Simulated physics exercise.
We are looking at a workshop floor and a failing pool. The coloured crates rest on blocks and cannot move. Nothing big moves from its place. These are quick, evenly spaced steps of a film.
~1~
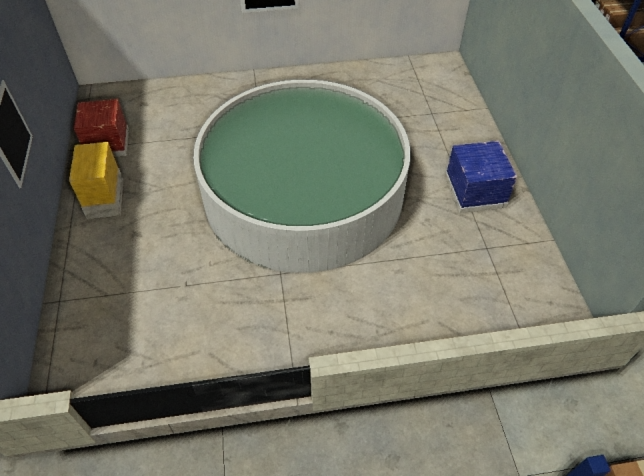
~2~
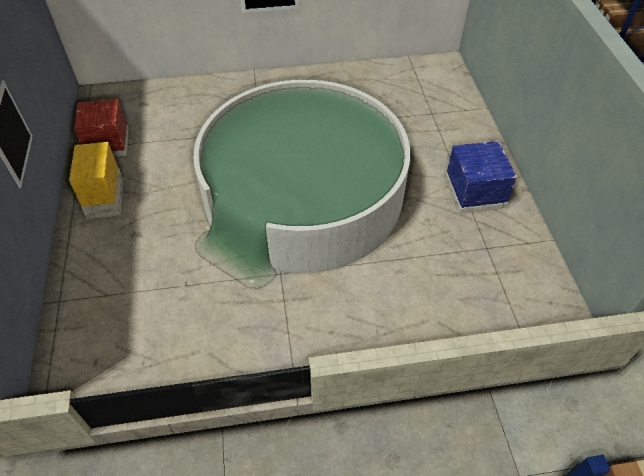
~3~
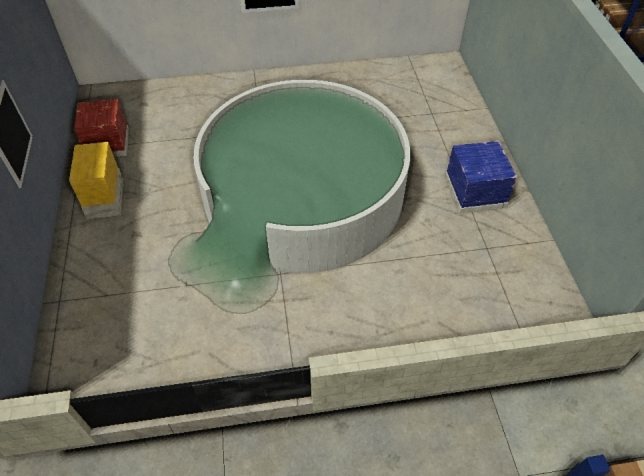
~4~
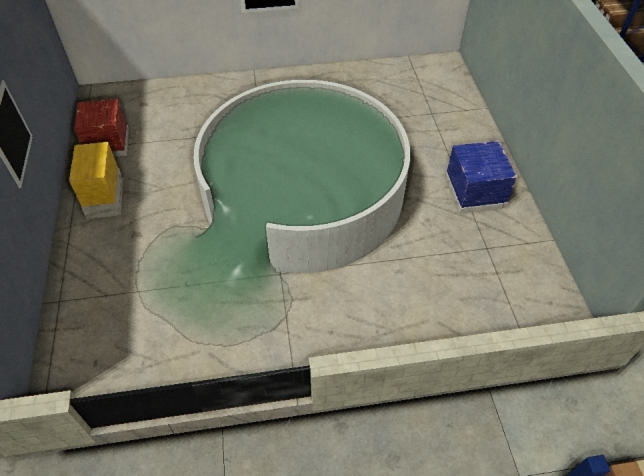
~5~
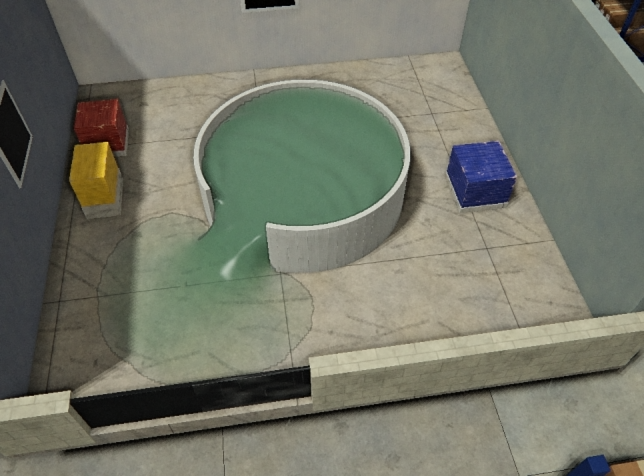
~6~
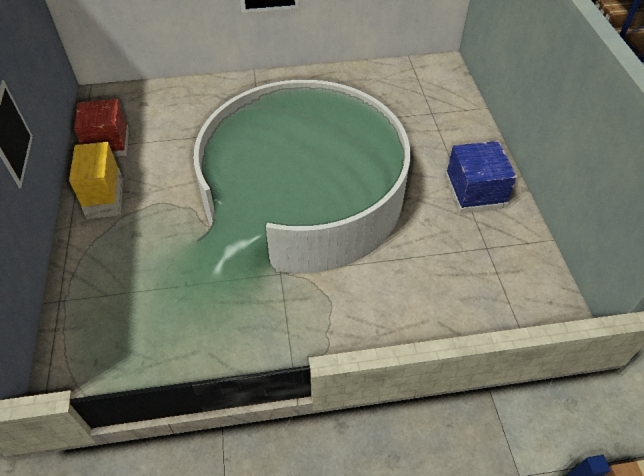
A round pool opens at its front left and green water spreads across the floor.
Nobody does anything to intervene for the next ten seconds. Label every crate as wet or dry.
Blue crate: Wet; red crate: Wet; yellow crate: Wet.
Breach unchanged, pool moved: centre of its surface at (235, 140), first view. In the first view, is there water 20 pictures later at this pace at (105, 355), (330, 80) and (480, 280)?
Results in order - swamped, left untouched, swamped.
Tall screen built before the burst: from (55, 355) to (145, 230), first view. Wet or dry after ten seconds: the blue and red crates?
In short: The blue crate takes water, the red crate takes water.
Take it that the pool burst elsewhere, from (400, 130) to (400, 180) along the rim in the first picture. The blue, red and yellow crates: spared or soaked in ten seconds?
Then the blue crate gets flooded, the red crate gets flooded and the yellow crate is untouched.
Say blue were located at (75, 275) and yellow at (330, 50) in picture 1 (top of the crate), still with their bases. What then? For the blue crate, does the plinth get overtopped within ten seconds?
Outcome for the blue crate: It gets reached.
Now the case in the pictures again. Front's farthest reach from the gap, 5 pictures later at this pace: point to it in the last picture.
Close to (24, 425), I think.
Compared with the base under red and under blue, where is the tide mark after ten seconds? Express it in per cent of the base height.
Around 220 in a hundred for the first and 160 in a hundred for the second.
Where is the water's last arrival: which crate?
Go for the blue crate.
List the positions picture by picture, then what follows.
Still water in the pool at (302, 151), in the first frame.
Water pours out at (239, 237) and has run to (200, 246), in the second frame.
The front is at (179, 272), out from the gap at (239, 240), in the third frame.
Water pours out at (240, 242) and has run to (152, 305), in the fourth frame.
Water pours out at (239, 241) and has run to (117, 345), in the fifth frame.
The front is at (85, 384), out from the gap at (239, 241), in the sixth frame.
A moment on, water covers 25 % of the floor; the blue crate not reached, the red crate not reached, the yellow crate water round its plinth.
Next, water covers 30 % of the floor; the blue crate not reached, the red crate water round its plinth, the yellow crate water round its plinth.
Then, water covers 55 % of the floor; the blue crate not reached, the red crate water round its plinth, the yellow crate water round its plinth.
Later, water covers 85 % of the floor; the blue crate water round its plinth, the red crate water round its plinth, the yellow crate water round its plinth.
In the end, water covers 100 % of the floor; the blue crate was topped, the red crate was topped, the yellow crate was topped.
